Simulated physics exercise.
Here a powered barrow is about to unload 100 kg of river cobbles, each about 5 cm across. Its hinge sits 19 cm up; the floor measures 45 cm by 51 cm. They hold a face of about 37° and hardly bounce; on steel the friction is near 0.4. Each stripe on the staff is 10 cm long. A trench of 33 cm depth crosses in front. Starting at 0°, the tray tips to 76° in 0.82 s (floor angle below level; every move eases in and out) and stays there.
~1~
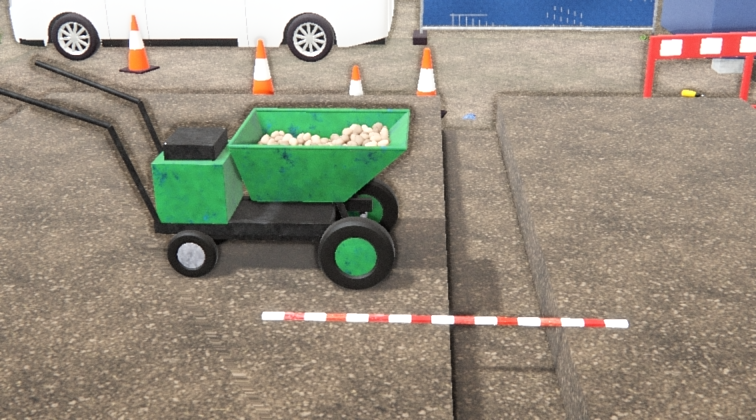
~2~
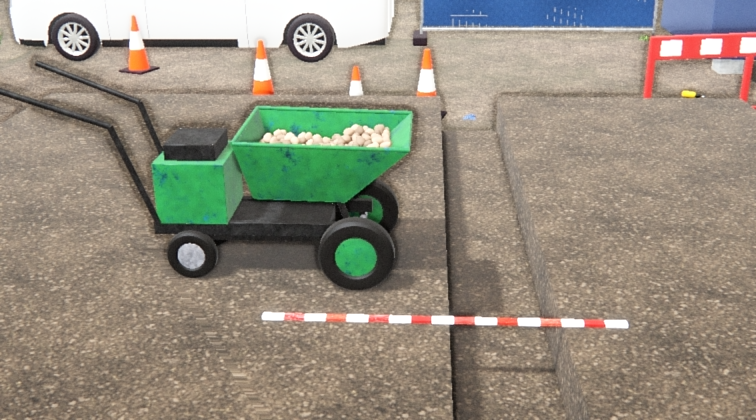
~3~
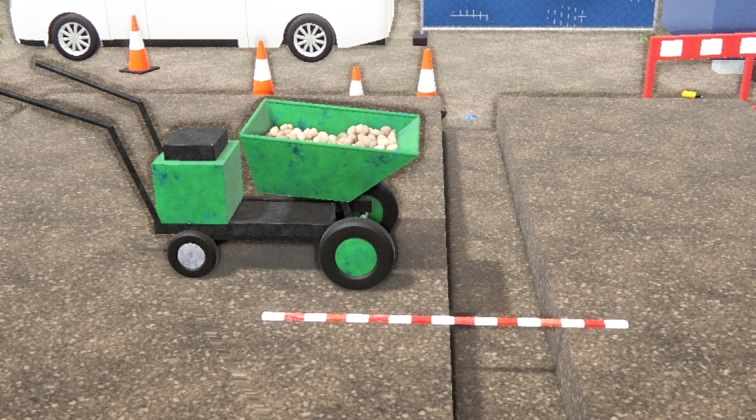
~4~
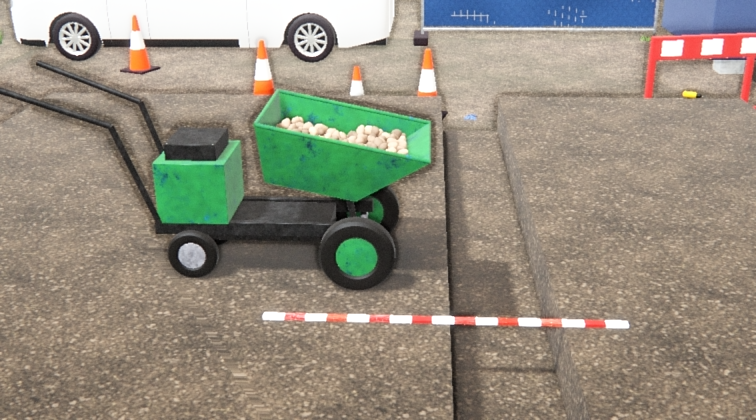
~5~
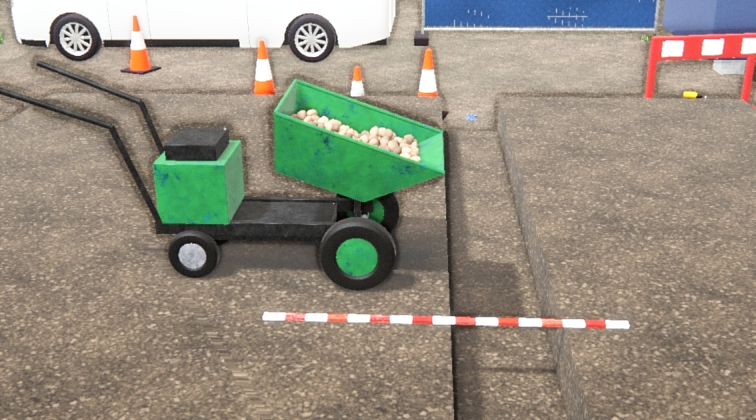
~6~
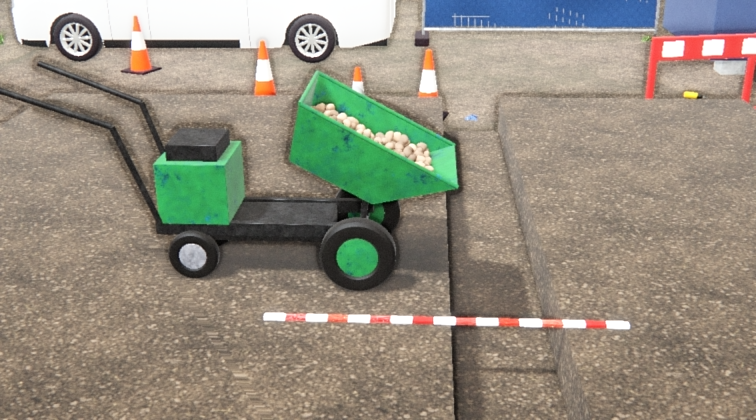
The green tray of a small powered barrow, loaded with pale rounded stones, starts out level beside a trench in the stony ground. Its left end then rises steadily while its right lip shifts rightward and lower, leaving the tray slanting down over the trench's near edge, the stones still inside.
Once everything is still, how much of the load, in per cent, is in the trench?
Roughly 99 per cent ends in the trench.
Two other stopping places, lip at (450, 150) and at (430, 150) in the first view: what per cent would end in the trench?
About 55 and 80 per cent.
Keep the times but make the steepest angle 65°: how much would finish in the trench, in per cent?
In that case some 95 per cent.
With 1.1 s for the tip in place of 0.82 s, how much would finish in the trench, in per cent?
In that case some 100 per cent.
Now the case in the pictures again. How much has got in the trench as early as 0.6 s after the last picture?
Some 50 per cent.
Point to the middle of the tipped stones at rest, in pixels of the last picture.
Near (515, 313).
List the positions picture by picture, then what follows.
In the first picture, the tray is at 0°, its lip at (406, 149); the top of the load is at (369, 133).
In the second picture, the tray is at 1°, its lip at (409, 151); the top of the load is at (359, 134).
In the third picture, the tray is at 6°, its lip at (418, 155); the top of the load is at (311, 133).
In the fourth picture, the tray is at 12°, its lip at (430, 162); the top of the load is at (296, 126).
In the fifth picture, the tray is at 20°, its lip at (444, 173); the top of the load is at (307, 118).
The sixth picture shows lip at (458, 187), floor tilted 28°, highest stones at (322, 112).
Then, 0.3 s after the last picture the floor is at 65°, 100 % in the tray; the foremost stones are at (475, 222).
Then, 0.6 s after the last picture the floor is at 76°, 50 % in the tray, 50 % in the trench; the foremost stones are at (544, 303).
Then, 0.9 s after the last picture the floor is at 76°, 2 % in the tray, 97 % in the trench, 1 % past the trench; the foremost stones are at (581, 278).
Then, 2.9 s after the last picture the floor is at 76°, 0 % in the tray, 99 % in the trench, 1 % past the trench; the foremost stones are at (595, 277).
